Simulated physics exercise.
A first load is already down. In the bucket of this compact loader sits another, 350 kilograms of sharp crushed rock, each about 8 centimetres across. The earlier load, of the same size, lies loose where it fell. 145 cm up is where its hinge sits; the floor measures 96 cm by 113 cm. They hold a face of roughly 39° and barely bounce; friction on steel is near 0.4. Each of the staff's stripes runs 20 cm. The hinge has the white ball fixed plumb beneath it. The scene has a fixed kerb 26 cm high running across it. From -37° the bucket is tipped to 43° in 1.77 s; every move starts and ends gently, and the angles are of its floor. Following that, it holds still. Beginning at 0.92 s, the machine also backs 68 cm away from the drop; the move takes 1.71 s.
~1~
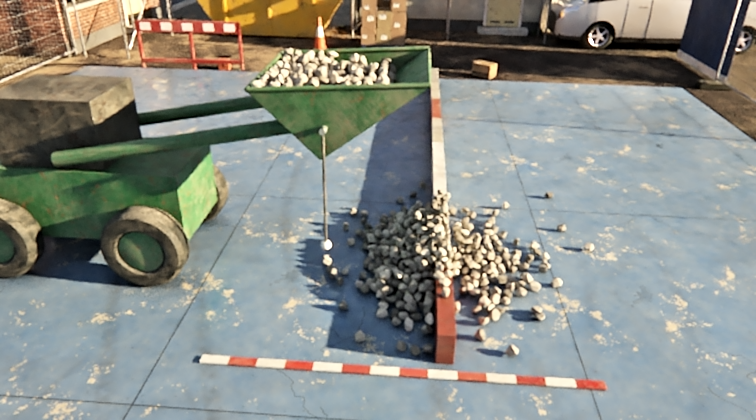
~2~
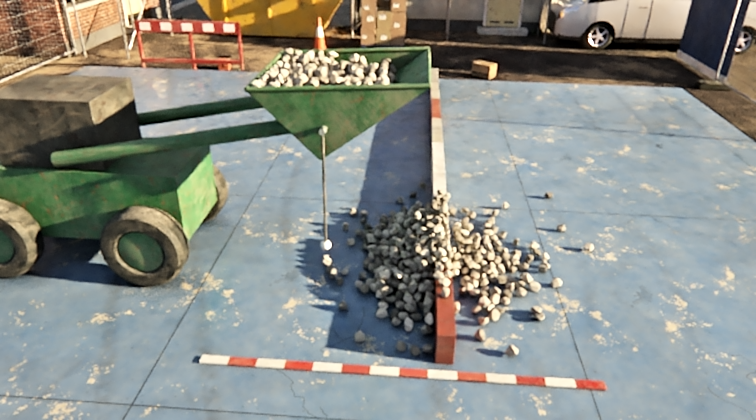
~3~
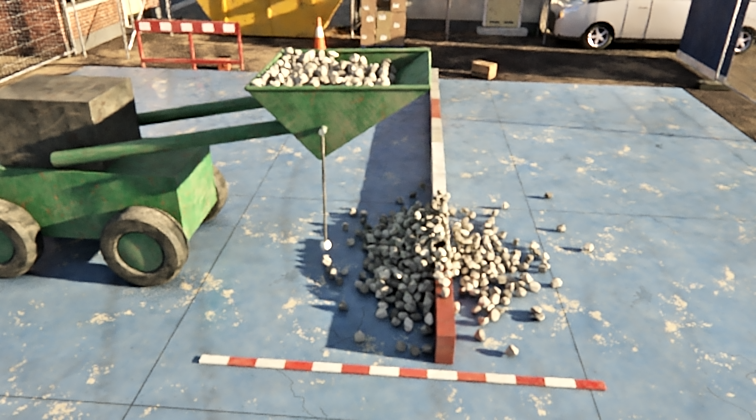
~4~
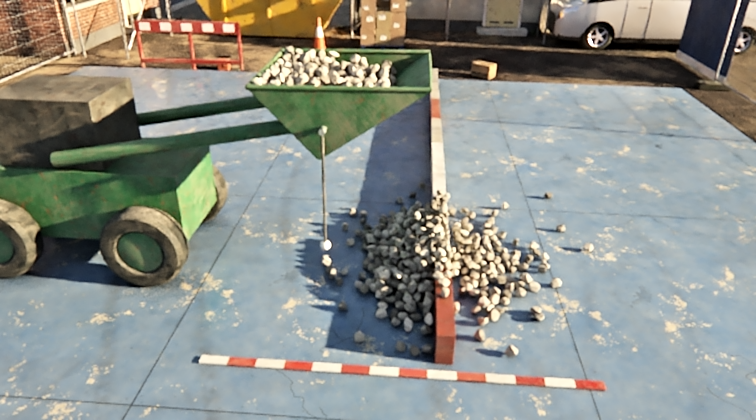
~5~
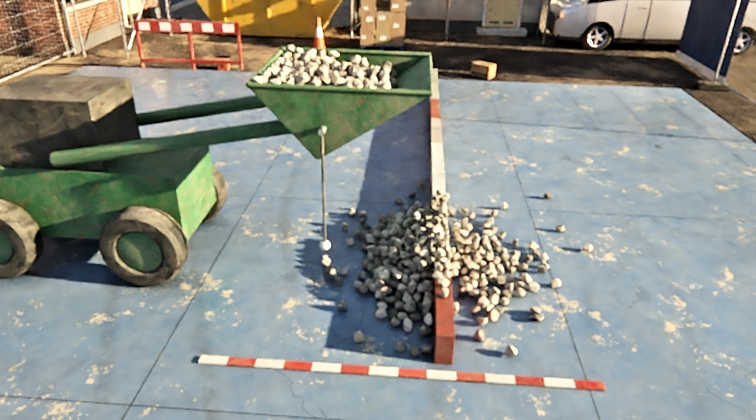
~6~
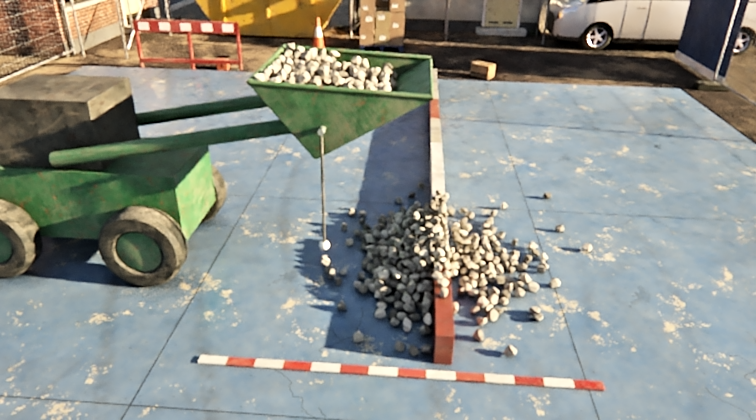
At first, a green loader on the left holds a bucket of pale stones raised above a blue floor, beside a loose heap lying across a low kerb. The bucket then tilts very slightly, its right edge dipping a little, while the stones inside and the heap below stay almost unchanged.
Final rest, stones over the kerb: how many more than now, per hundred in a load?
1 per hundred.
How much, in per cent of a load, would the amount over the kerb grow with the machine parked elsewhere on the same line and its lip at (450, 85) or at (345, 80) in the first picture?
Case one about 5 %, case two about 0 %.
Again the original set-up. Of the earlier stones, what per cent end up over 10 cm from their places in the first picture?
Near 5 per cent, I reckon.
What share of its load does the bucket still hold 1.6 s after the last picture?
Near 20 per cent of the load is held.
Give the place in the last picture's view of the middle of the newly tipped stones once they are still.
The centre sits about (375, 248).
Then, 1.0 s after the last picture the floor is at 31°; in per cent of one load, 98 in the bucket, 79 on this side of the kerb, 23 over the kerb; the foremost stones are at (552, 248).
Then, 1.6 s after the last picture the floor is at 43°; in per cent of one load, 21 in the bucket, 156 on this side of the kerb, 23 over the kerb; the foremost stones are at (552, 248).
Then, 2.8 s after the last picture the floor is at 43°; in per cent of one load, 0 in the bucket, 176 on this side of the kerb, 24 over the kerb; the foremost stones are at (552, 248).
Then, 5.5 s after the last picture the floor is at 43°; in per cent of one load, 0 in the bucket, 176 on this side of the kerb, 24 over the kerb; the foremost stones are at (552, 248). Net gain over the kerb, 1.
